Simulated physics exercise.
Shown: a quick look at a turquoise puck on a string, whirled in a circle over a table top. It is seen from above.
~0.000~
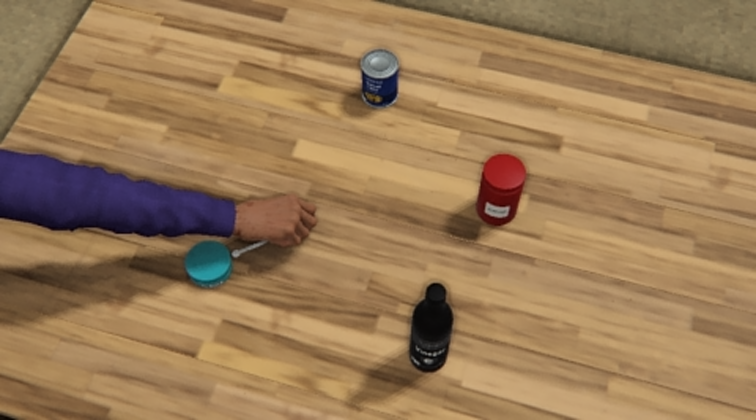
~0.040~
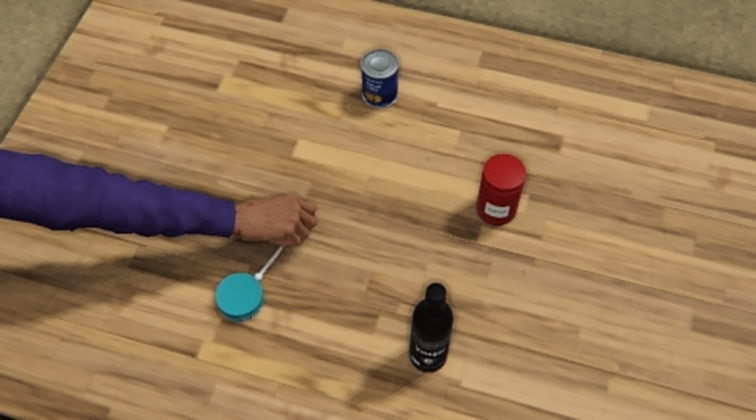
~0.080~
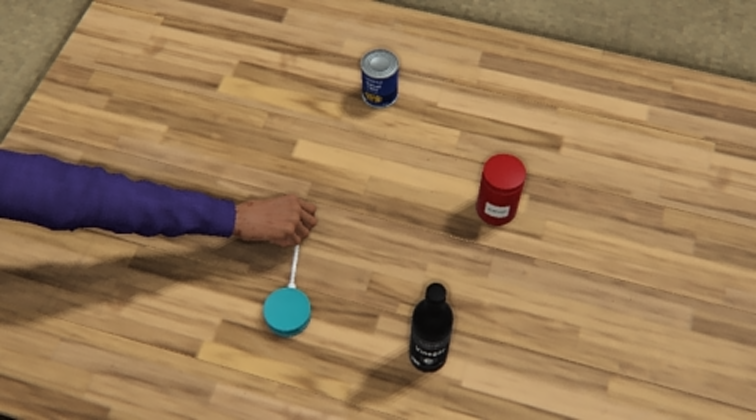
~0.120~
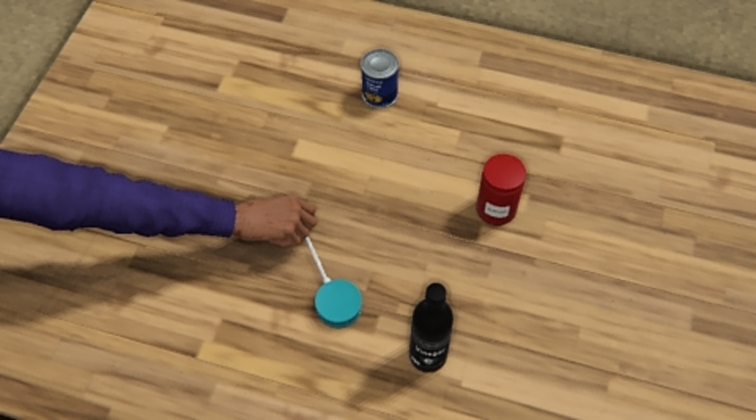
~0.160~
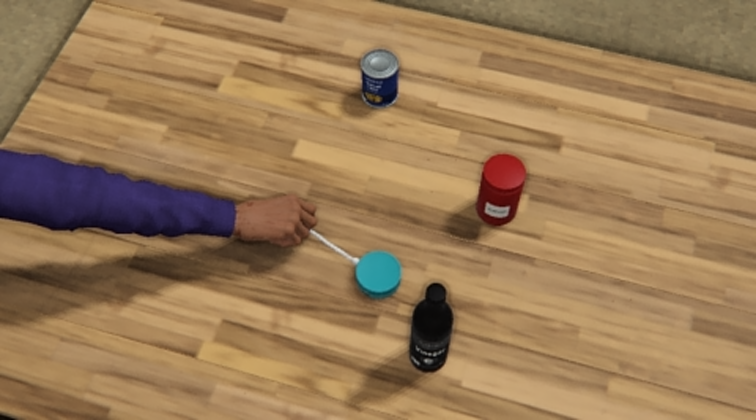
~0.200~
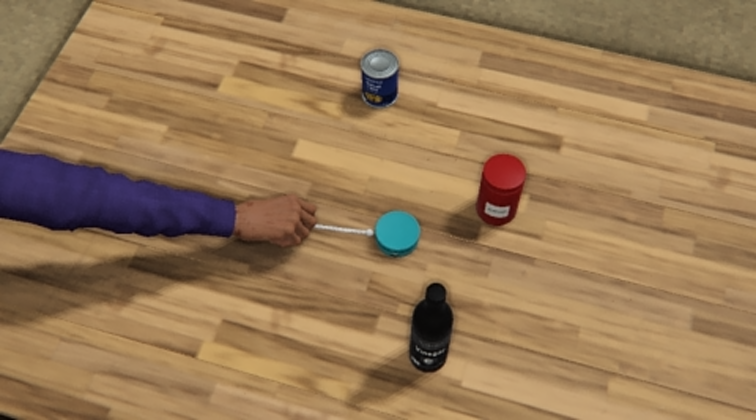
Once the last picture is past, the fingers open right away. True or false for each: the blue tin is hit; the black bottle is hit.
Blue tin is hit: True; black bottle is hit: False.
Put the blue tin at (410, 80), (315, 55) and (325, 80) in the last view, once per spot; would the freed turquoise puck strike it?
First try: It is struck; second try: It escapes; third try: It is missed.
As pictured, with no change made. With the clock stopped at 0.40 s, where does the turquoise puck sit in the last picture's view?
Around (394, 97).
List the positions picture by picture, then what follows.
The first frame shows turquoise puck (207, 260); blue tin (380, 63); black bottle (436, 292); red jar (505, 171).
The second frame shows turquoise puck (238, 294).
The third frame shows turquoise puck (287, 308).
The fourth frame shows turquoise puck (339, 300).
The fifth frame shows turquoise puck (379, 271).
The sixth frame shows turquoise puck (397, 230); blue tin (380, 63); black bottle (436, 292); red jar (505, 171); going round anticlockwise.
After 0.28 s, puck near (393, 155).
After 0.40 s, puck near (394, 97); blue tin pushed aside.
In the end, puck near (400, 71); blue tin knocked over. The blue tin takes the knock and the black bottle stays untouched.
